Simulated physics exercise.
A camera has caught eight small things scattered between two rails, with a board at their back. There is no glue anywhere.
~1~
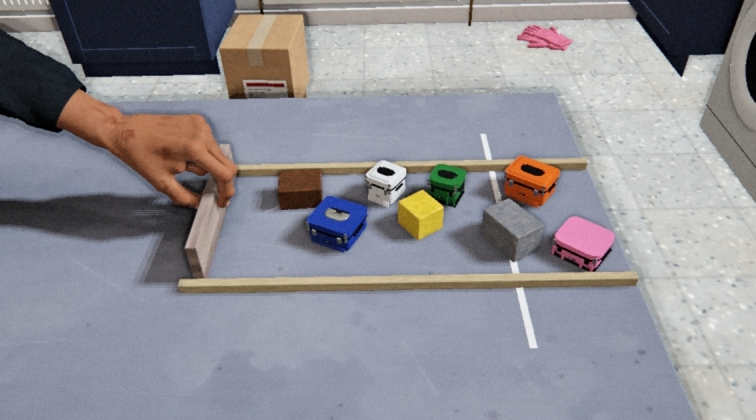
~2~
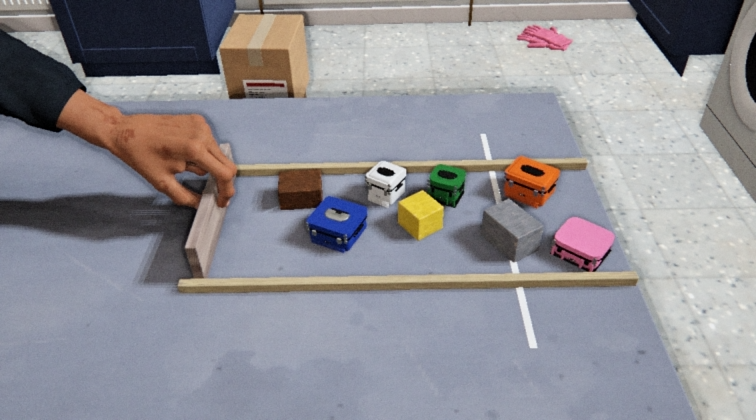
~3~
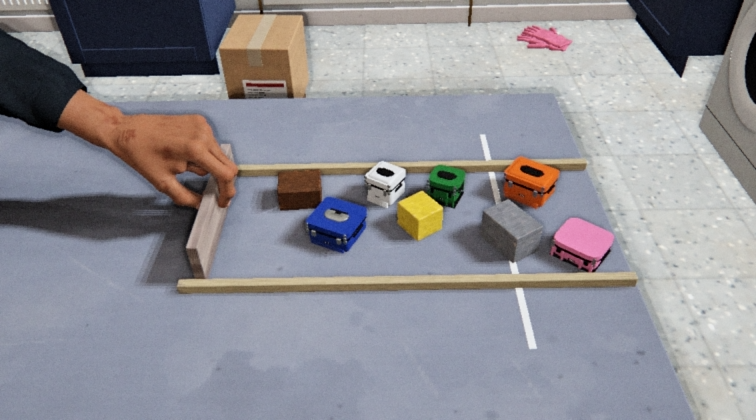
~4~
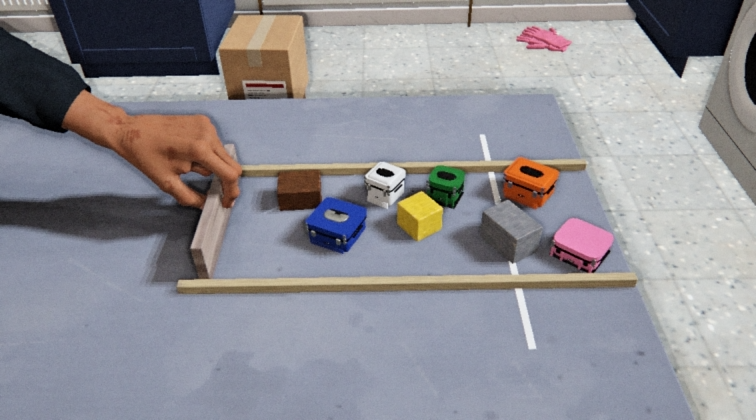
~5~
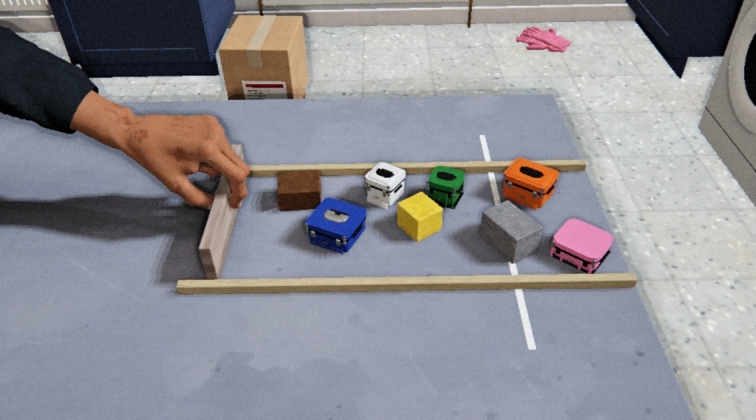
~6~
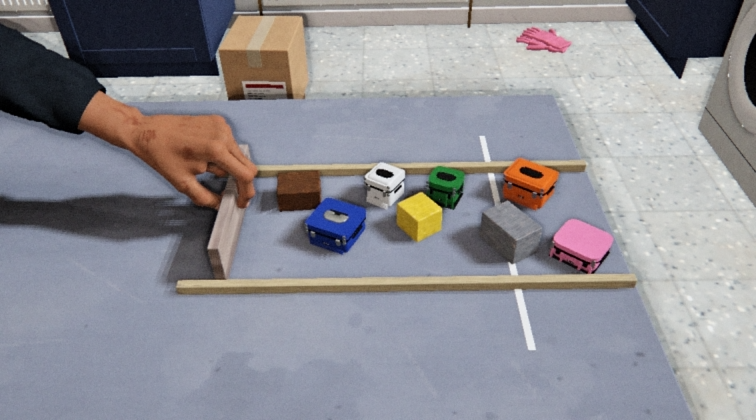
A hand held a wooden board upright between two rails, then slid it slightly to the right toward a brown block, while the colourful little cases and blocks scattered beyond it stayed still.
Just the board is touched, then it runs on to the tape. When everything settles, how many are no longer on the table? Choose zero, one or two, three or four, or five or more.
When everything settles, one or two are no longer on the table.
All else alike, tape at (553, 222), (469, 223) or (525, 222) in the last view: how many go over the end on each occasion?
Try 1: 5; try 2: 0; try 3: 3.
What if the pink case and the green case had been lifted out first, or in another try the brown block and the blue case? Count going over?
I'd say 0 the first time and 0 the second time.
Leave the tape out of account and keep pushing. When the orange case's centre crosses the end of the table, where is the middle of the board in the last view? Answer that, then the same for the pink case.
First one: Around (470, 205). Other one: Around (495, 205).
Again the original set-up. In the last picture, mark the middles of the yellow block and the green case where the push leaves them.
Result: One at about (563, 207), the other at about (585, 185).
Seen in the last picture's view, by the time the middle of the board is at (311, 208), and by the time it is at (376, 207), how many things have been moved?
Well, it's 2 at the first one and 5 at the second.
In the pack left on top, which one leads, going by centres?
Closest in the end is the pink case.
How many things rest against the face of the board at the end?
The count in contact is 2.
Soon after, none off yet; pink case at rest near (581, 247); orange case at rest near (530, 184); grey block at rest near (510, 232).
After that, none off yet; pink case displaced a little near (599, 251); orange case displaced about its own width near (588, 182); grey block displaced about its own width near (558, 236).
In the end, the number that fall off is one or two; gone, orange case.
